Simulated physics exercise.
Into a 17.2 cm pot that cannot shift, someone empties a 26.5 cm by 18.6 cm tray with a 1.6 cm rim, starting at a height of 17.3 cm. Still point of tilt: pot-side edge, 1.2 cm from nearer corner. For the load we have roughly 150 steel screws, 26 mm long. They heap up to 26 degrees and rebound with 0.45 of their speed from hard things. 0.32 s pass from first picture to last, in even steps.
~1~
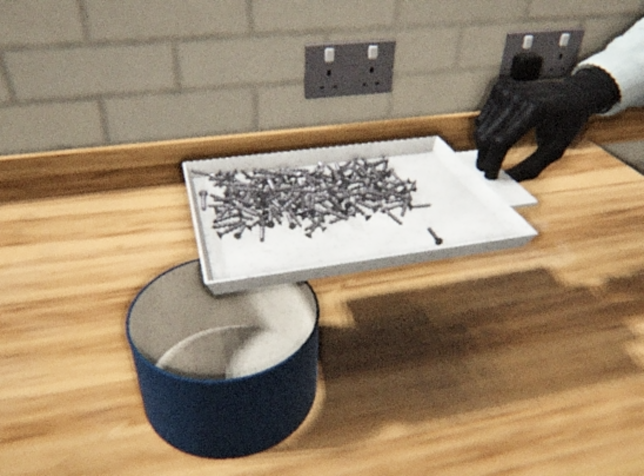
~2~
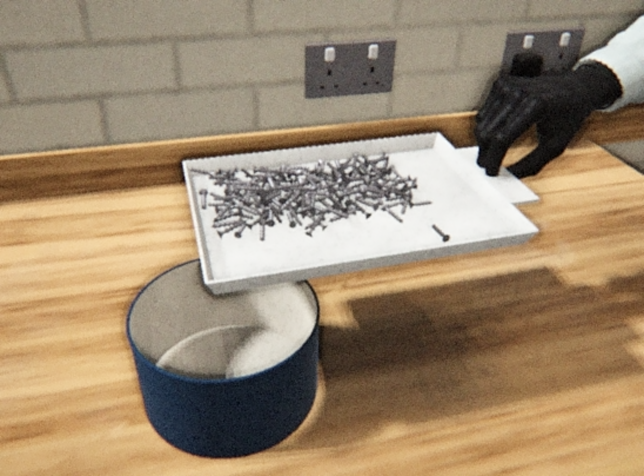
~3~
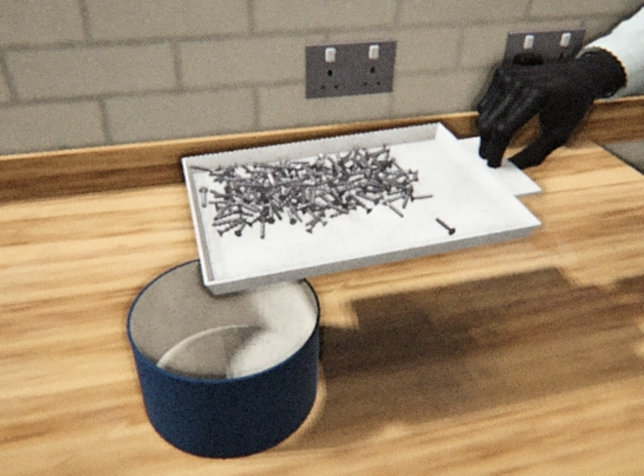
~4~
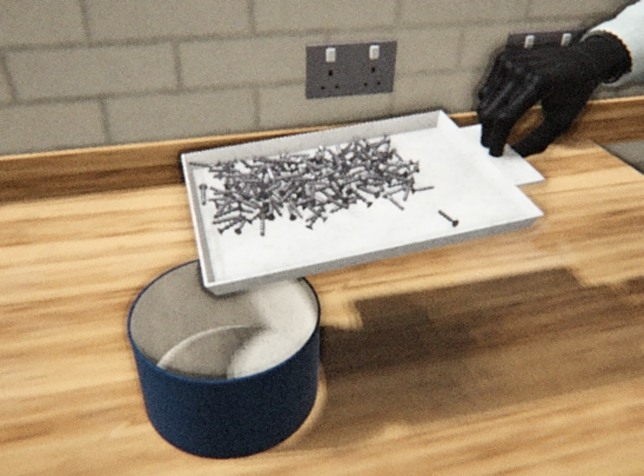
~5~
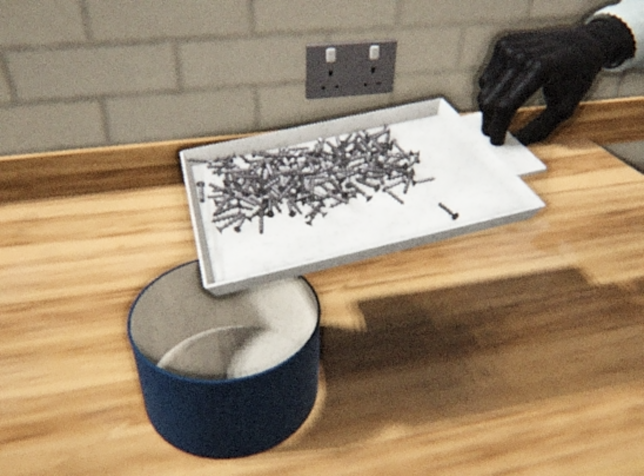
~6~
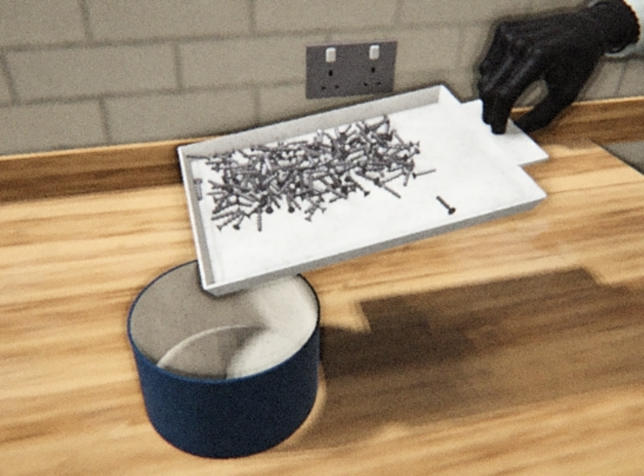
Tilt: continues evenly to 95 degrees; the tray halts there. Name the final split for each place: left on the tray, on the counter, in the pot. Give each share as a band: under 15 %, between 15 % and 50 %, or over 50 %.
Tray: Will probably see a small number. Counter: Will probably see over half the pieces. Pot: Will probably see a middling number.
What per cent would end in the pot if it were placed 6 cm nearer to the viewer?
About 90 %.
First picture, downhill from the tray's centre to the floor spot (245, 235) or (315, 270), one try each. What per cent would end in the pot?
75 and 10 %.
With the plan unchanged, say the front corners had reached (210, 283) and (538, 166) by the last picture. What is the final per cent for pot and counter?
You'd end with pot at 40 and counter at 60.
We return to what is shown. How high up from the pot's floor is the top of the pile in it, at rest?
Some 1.5 cm above the floor.
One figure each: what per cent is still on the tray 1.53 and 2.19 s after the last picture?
Sequence: 35; 0.
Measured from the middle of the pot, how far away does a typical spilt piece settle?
16 cm.
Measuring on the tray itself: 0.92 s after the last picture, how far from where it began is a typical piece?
Some 11 cm.
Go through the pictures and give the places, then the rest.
The first frame shows tray tilt 0 degrees, front corners at (214, 277) and (527, 230); middle of the pieces at (310, 192); pot at (224, 310).
The second frame shows tray tilt 1 degrees, front corners at (214, 276) and (527, 227); middle of the pieces at (310, 190).
The third frame shows tray tilt 3 degrees, front corners at (214, 277) and (530, 220); middle of the pieces at (311, 185).
The fourth frame shows tray tilt 6 degrees, front corners at (214, 278) and (532, 211), lowest corner left front; middle of the pieces at (311, 179).
The fifth frame shows tray tilt 8 degrees, front corners at (213, 279) and (534, 202), lowest corner left front; middle of the pieces at (310, 173).
The sixth frame shows tray tilt 11 degrees, front corners at (212, 280) and (535, 193), lowest corner left front; middle of the pieces at (309, 167); pot at (226, 310).
Then, 0.92 s after the last picture, tilt 50 degrees; the tray holds 90 %, the pot 5 %.
Then, 1.53 s after the last picture, tilt 76 degrees; the tray holds 35 %, the pot 20 %.
Then, 2.19 s after the last picture, tilt 95 degrees; the tray holds 0 %, the pot 40 %.
In the end, tray 0 %, counter 60 %, pot 40 %.
